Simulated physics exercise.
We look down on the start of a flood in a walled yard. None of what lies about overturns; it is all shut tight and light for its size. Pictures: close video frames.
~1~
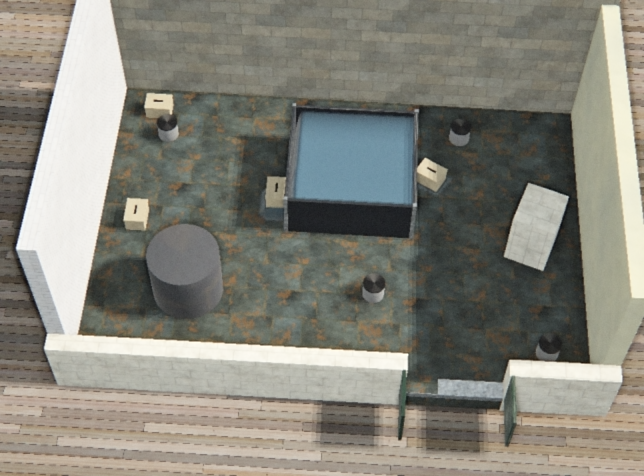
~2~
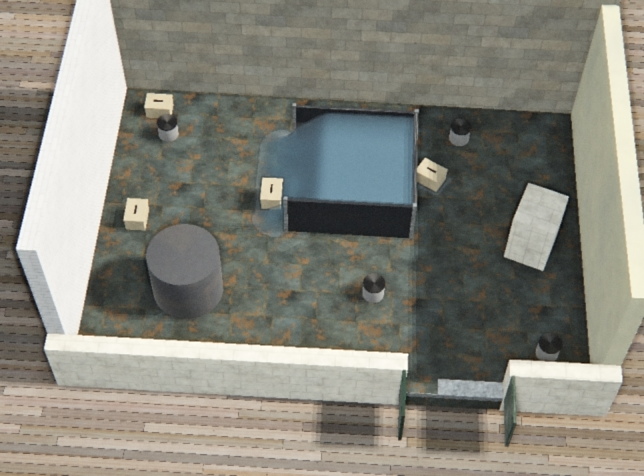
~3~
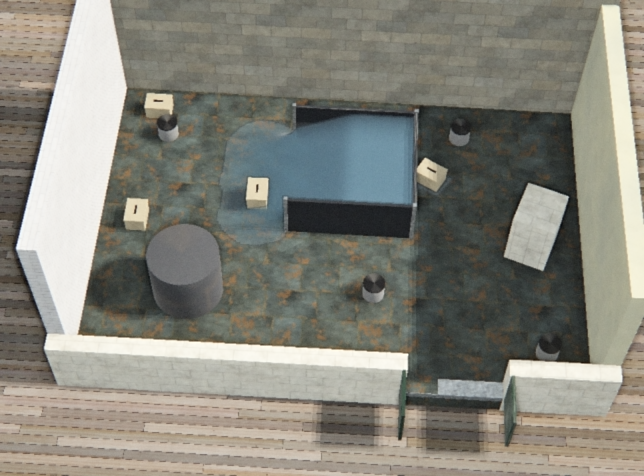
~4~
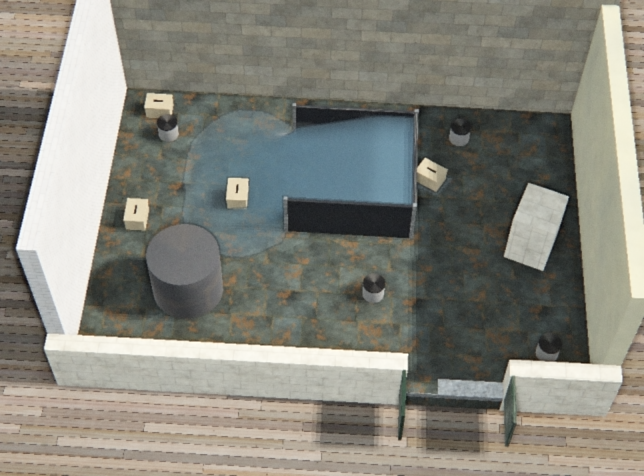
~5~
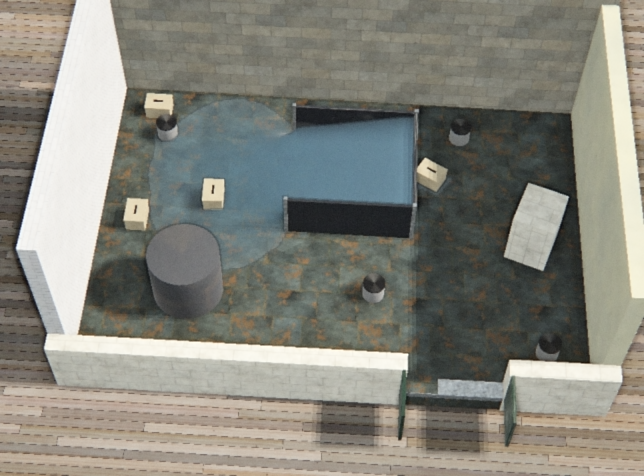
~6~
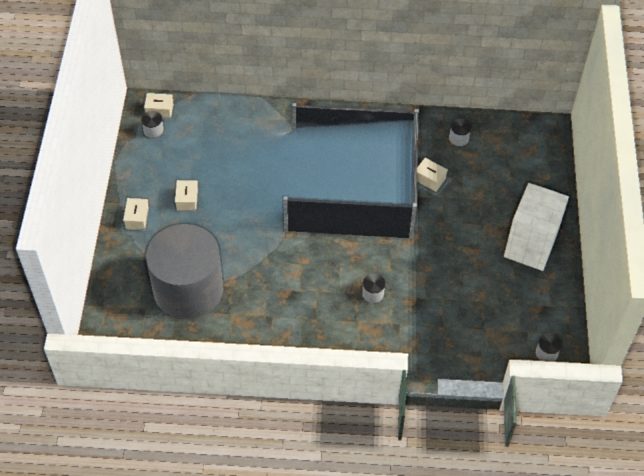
Water spreads left from an open-sided tank, carrying a pale box and shifting a pail.
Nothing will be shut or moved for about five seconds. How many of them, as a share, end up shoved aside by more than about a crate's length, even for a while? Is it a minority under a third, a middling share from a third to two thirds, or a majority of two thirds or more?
Two thirds or higher.
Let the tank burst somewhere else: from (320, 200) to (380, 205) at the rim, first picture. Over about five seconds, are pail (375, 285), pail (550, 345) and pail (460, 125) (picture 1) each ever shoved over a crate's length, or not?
Same order as named: Sent that far; sent that far; not sent that far.
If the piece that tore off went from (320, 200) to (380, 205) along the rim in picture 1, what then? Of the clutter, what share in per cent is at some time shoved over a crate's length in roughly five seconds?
Estimate: Some 20 per cent.
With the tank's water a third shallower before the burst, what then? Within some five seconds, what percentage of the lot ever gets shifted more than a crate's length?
Something like 50 % of the loose things.
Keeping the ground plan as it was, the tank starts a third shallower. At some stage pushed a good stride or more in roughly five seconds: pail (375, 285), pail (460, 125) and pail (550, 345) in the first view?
Result by item: Didn't cover it; didn't cover it; didn't cover it.
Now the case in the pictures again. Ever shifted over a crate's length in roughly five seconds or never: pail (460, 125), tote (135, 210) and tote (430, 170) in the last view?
Went a long way, then went a long way, then never got far.
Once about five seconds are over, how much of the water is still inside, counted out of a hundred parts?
Roughly 100 percent.
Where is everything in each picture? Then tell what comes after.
The first picture shows a tote at (277, 188), on the bottom; a pail at (167, 122) rests on the ground; 0 of 8 have shifted.
The second picture shows a tote at (271, 189), on the bottom, close to its start; a pail at (167, 122) rests on the ground; 1 of 8 have shifted.
The third picture shows a tote at (257, 189), afloat, close to its start; a pail at (167, 122) rests on the ground; 1 of 8 have shifted.
The fourth picture shows a tote at (237, 189), afloat, a stride from its start; a pail at (167, 122) rests on the ground; 1 of 8 have shifted.
The fifth picture shows a tote at (213, 190), on the bottom, a stride from its start; a pail at (166, 122), on the bottom; 1 of 8 have shifted.
The sixth picture shows a tote at (186, 191), on the bottom, a stride from its start; a pail at (152, 119), on the bottom, close to its start; 2 of 8 have shifted.
A moment on, 2 of 8 are well off their spots; 2 afloat.
Next, 3 of 8 are well off their spots; 4 afloat.
Later, 3 of 8 are well off their spots; 3 afloat.
In the end, 6 of 8 are well off their spots, and 6 have been at some point; 2 afloat.
